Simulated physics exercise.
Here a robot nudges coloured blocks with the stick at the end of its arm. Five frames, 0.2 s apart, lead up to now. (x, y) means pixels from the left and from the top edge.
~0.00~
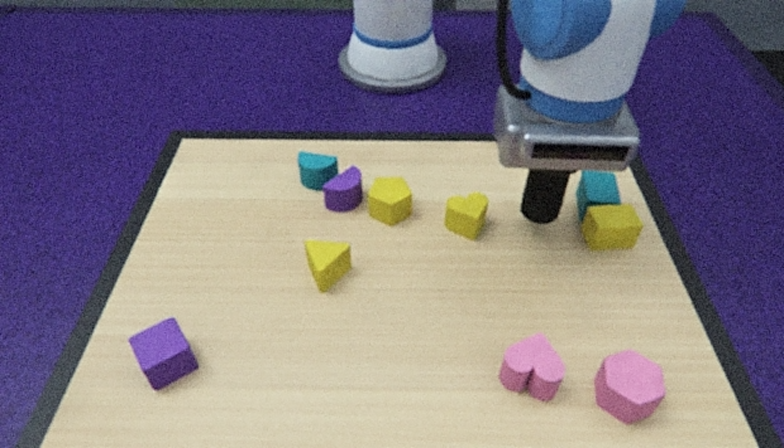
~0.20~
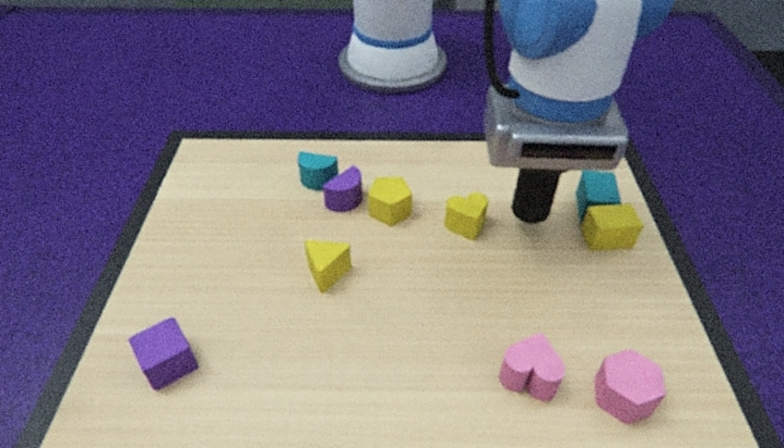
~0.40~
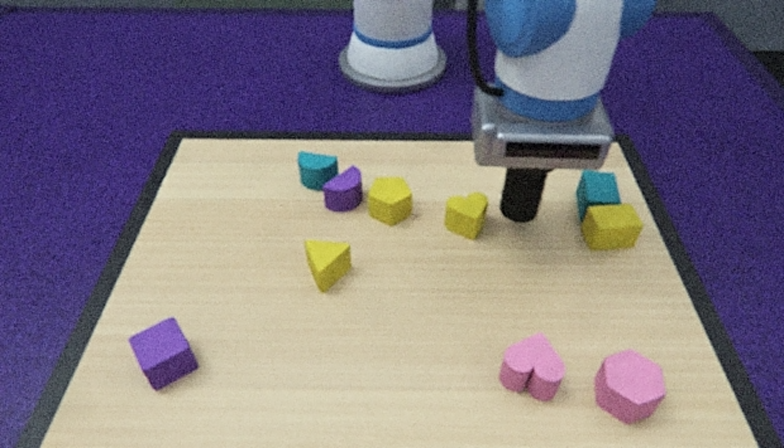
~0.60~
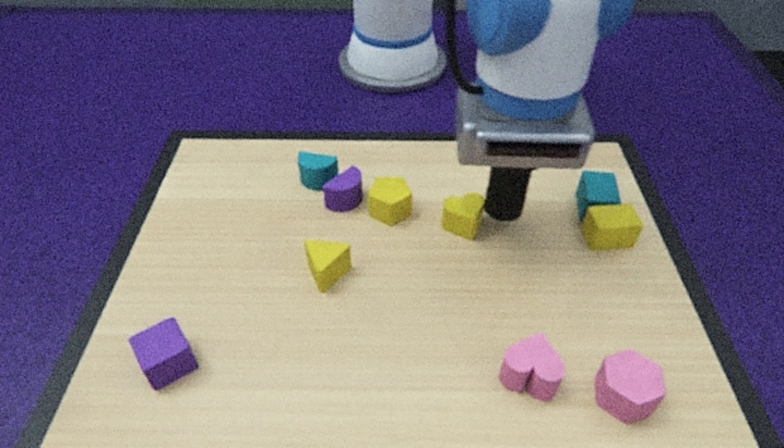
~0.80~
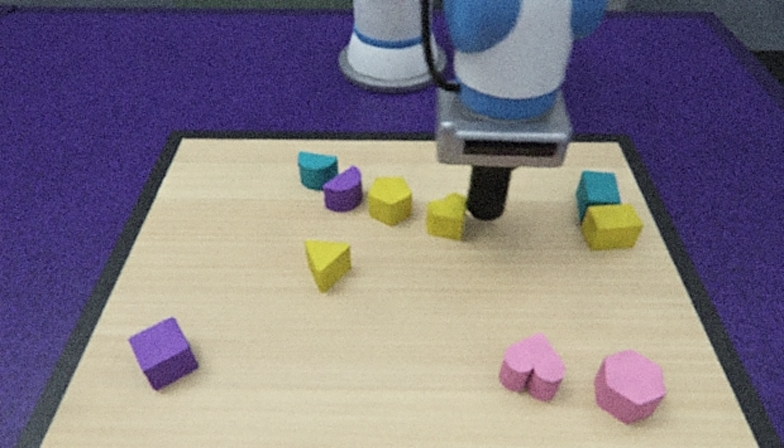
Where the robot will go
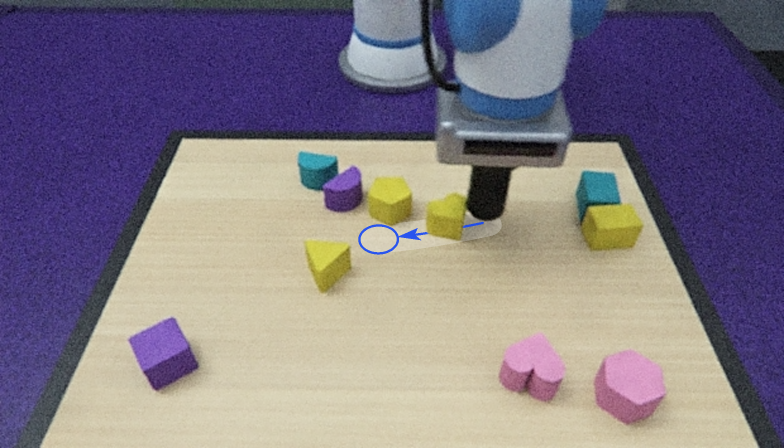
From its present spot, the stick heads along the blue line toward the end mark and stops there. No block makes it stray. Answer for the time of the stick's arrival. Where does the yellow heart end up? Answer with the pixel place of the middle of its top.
The middle of its upper face will lie at (343, 225).
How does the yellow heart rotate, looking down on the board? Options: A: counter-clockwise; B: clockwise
My answer is option A.
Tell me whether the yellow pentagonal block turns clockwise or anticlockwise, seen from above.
The block spins clockwise.
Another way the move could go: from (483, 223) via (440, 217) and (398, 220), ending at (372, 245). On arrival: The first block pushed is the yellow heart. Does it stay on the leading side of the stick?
It is driven along in front.
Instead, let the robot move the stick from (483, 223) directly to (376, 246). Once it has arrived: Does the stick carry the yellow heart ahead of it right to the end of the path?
In short: Yes.
Drawn move, from (483, 223) through (449, 229) and (414, 235) to (379, 239).
What follows on the original path. One third of the way, stick (449, 215); yellow heart (415, 212), turned 15° anticlockwise.
Two thirds of the way, stick (413, 221); yellow pentagonal block (386, 188), turned 15° clockwise; yellow heart (378, 219), turned 20° anticlockwise.
At the end, stick (378, 225); yellow triangular block still; yellow pentagonal block (386, 188), turned 20° clockwise; yellow heart (343, 226), turned 35° anticlockwise.
